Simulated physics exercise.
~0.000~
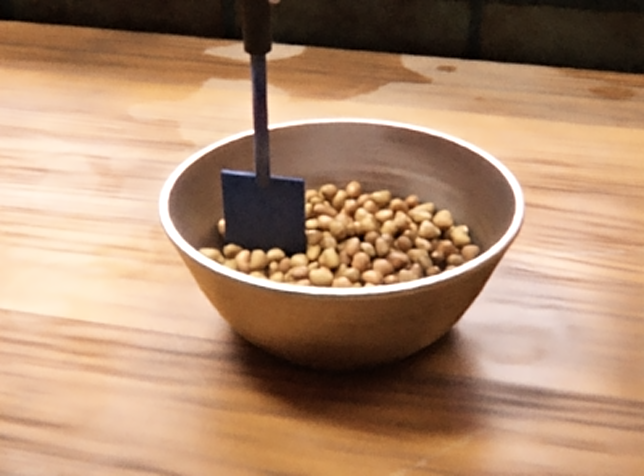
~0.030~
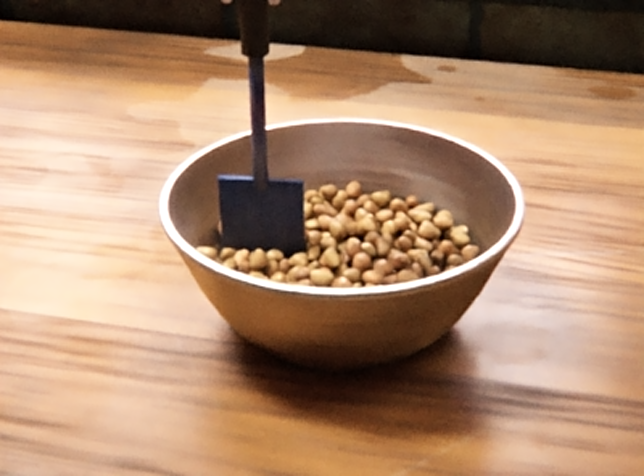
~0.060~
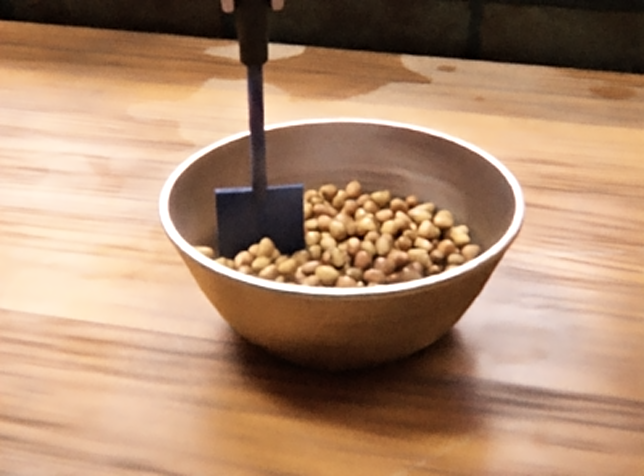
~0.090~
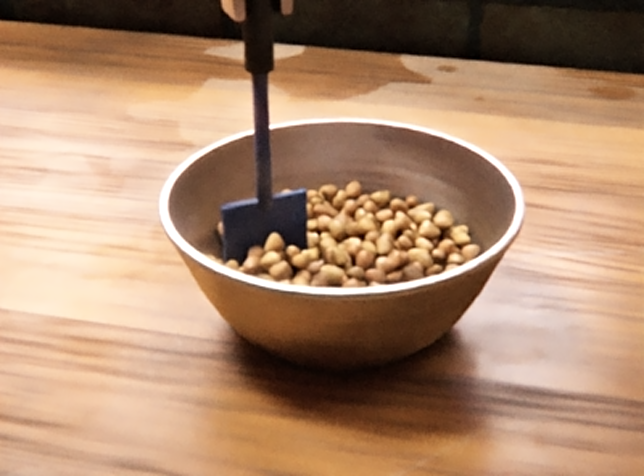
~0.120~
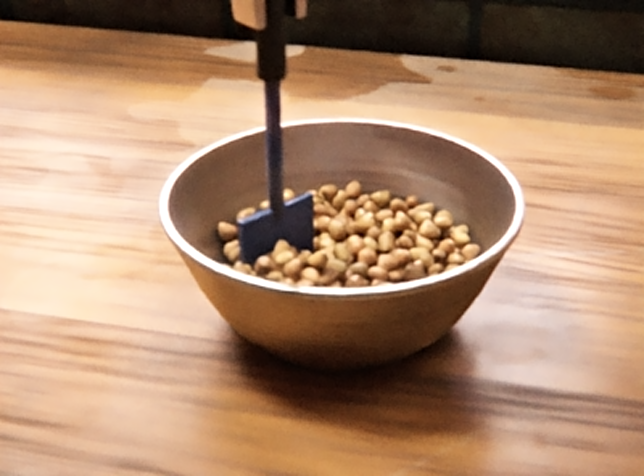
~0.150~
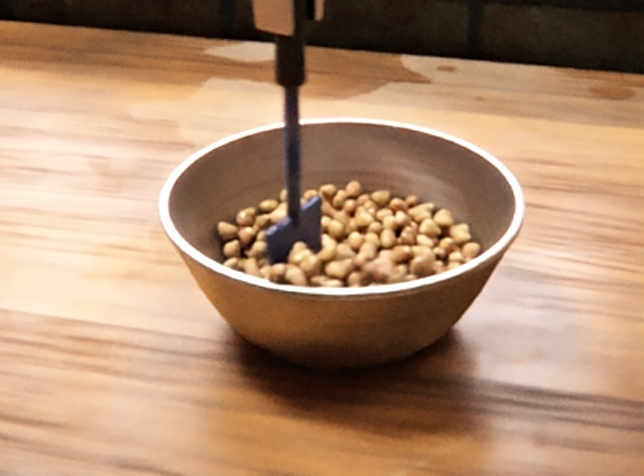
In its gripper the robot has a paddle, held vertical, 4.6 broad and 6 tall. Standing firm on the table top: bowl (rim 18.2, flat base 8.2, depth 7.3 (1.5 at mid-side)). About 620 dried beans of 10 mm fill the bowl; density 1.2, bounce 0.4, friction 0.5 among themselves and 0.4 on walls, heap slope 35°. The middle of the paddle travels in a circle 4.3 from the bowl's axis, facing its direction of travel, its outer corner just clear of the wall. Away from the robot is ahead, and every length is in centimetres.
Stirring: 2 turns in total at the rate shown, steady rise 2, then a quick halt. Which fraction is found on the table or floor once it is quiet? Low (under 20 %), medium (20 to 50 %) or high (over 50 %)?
Low - under 20 %.
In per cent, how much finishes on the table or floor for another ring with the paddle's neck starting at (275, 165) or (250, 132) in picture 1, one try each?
I'd put it at around 5 and 10 percent.
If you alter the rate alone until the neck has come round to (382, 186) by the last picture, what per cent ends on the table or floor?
Roughly 35 per cent.
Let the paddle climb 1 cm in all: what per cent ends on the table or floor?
About 15 percent.
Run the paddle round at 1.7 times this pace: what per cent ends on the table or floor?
It would come to around 35 percent.
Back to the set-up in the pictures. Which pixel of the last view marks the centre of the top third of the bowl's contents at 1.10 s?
(396, 225).
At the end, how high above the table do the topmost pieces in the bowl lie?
It reaches some 6.5 cm above the table.
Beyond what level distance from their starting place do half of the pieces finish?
My guess is close to 8 centimetres.
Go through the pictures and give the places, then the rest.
Paddle neck at (262, 150), 0° round; upper third of the load around (348, 253), from x 210 to 470, top at y 190; 622 in the bowl, in the first picture.
Paddle neck at (260, 153), 6° round; upper third of the load around (343, 254), from x 205 to 470, top at y 190, in the second picture.
Paddle neck at (258, 162), 22° round; upper third of the load around (339, 259), from x 200 to 470, top at y 190, in the third picture.
Paddle neck at (264, 172), 38° round; upper third of the load around (332, 262), from x 205 to 470, top at y 190, in the fourth picture.
Paddle neck at (275, 181), 54° round; upper third of the load around (339, 267), from x 215 to 470, top at y 190, in the fifth picture.
Paddle neck at (293, 187), 70° round; upper third of the load around (353, 271), from x 225 to 470, top at y 190; 622 in the bowl, in the sixth picture.
After 0.62 s, 326° round, highest piece 11 above the table; 575 in the bowl, 36 on the table or floor, 11 in flight or on the tool.
After 1.10 s, 221° round, highest piece 9 above the table; 541 in the bowl, 79 on the table or floor, 2 in flight or on the tool.
After 1.53 s, 0° round, highest piece 7 above the table; 539 in the bowl, 83 on the table or floor.
After 2.23 s, 0° round, highest piece 7 above the table; 539 in the bowl, 83 on the table or floor.
At rest, 539 in the bowl, 83 on the table or floor. That is 13 % on the table or floor.
